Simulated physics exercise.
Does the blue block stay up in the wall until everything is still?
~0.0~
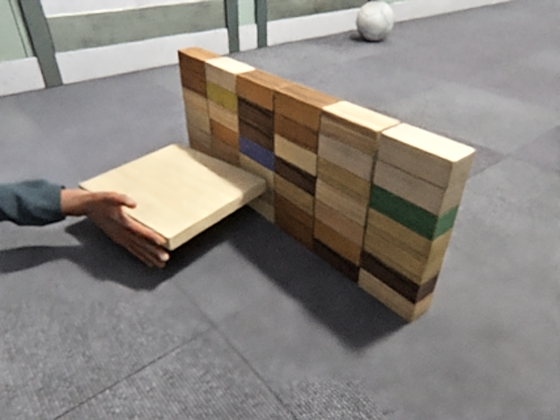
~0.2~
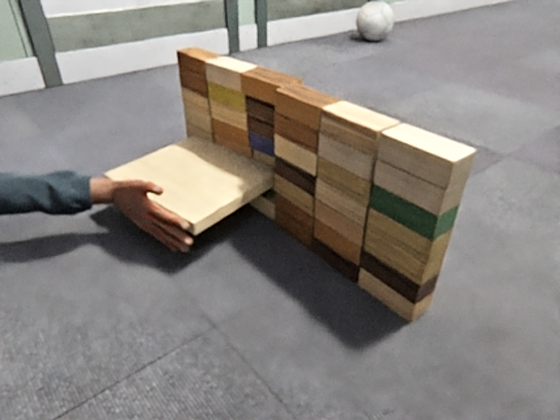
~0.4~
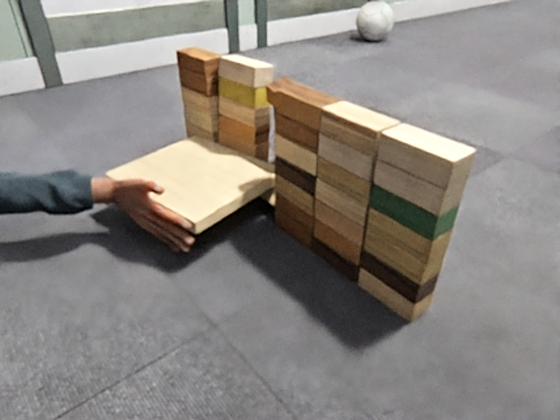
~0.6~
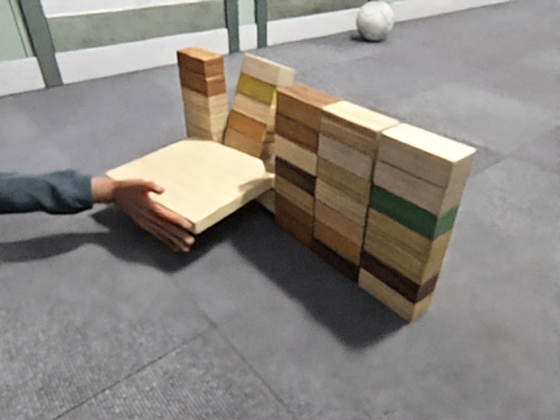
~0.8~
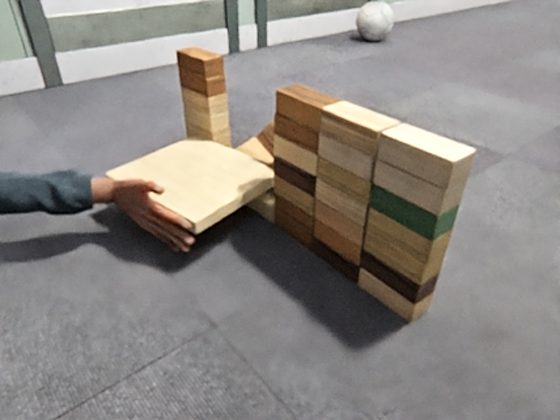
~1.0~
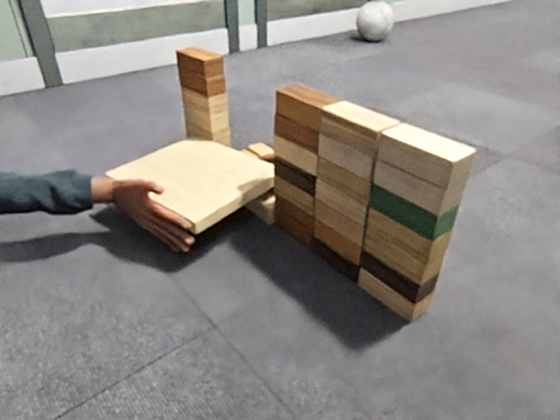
No, the blue block comes down. Its column is knocked out of the wall by the pushed board, leaving a gap.
